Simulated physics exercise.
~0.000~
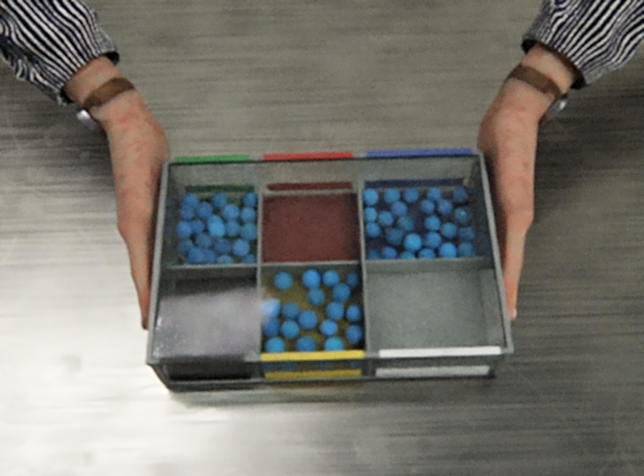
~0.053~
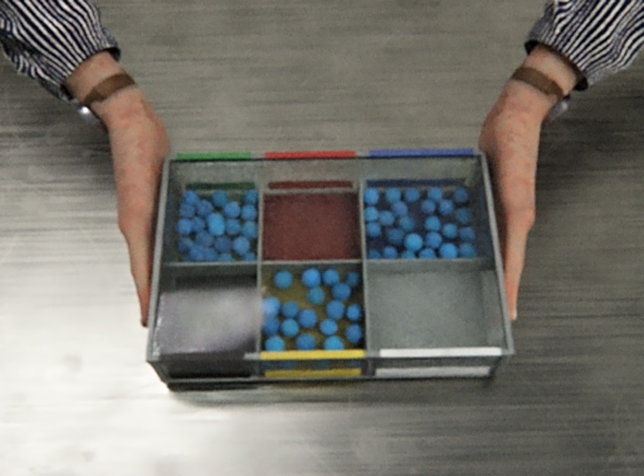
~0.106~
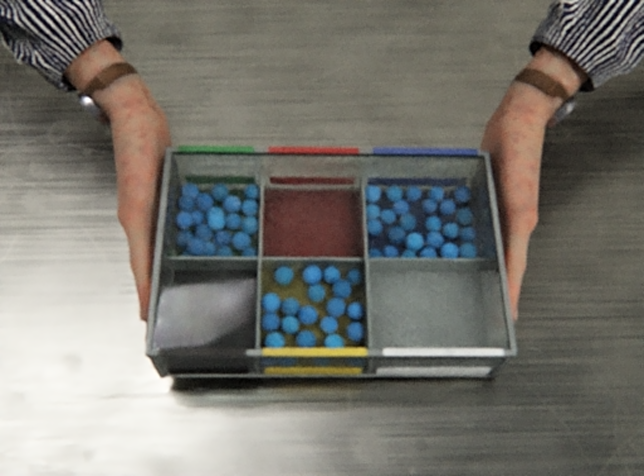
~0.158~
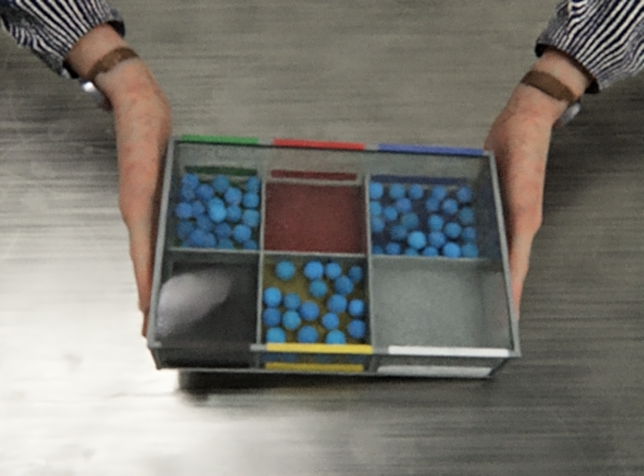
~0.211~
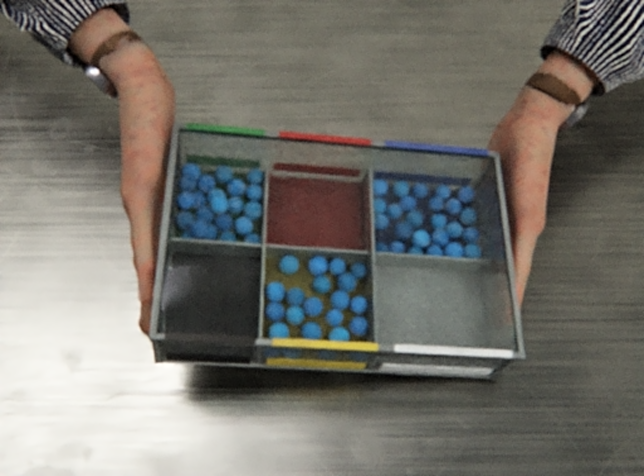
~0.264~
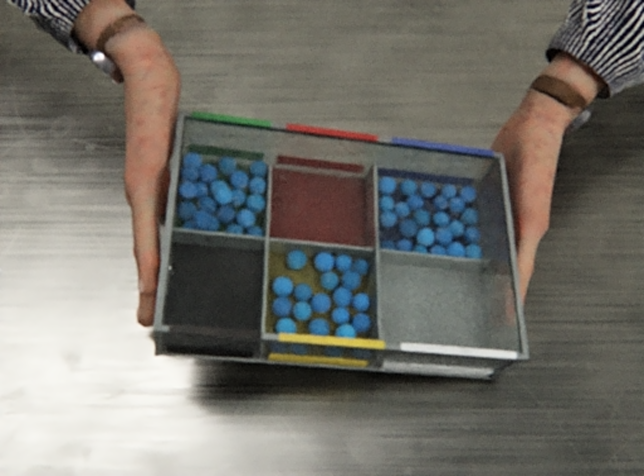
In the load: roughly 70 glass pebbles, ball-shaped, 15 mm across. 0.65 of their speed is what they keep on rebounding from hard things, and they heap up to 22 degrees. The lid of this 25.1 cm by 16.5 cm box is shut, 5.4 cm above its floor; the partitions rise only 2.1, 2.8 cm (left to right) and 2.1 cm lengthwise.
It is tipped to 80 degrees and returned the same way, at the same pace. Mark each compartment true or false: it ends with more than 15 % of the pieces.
Red: False, blue: True, green: False, yellow: True, white: False, black: False.
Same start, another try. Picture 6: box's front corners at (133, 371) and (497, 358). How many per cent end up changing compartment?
That gives some 35 per cent.
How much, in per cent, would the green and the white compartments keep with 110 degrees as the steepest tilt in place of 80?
You'd find green with 0 % and white with 45 %.
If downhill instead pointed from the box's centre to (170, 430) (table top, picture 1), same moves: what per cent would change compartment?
My best guess is some 35 per cent.
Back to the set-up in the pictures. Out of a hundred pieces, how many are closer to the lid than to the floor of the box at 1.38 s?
Something like 0 percent of the pieces.
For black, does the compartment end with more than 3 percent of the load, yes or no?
Black compartment - not above it.
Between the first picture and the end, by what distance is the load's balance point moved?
Roughly 4.5 cm.
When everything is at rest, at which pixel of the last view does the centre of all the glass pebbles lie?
Roughly pixel (378, 249).
After 1.38 s, tilt 80 degrees; blue 40 %, green 30 %, yellow 30 %.
After 2.13 s, tilt 36 degrees; red 5 %, blue 45 %, green 10 %, yellow 30 %, white 5 %.
After 2.90 s, tilt 0 degrees; red 5 %, blue 45 %, green 10 %, yellow 30 %, white 5 %.
In the end, at 3.8 s, red 5 %, blue 45 %, green 10 %, yellow 30 %, white 5 %, black 0 %.
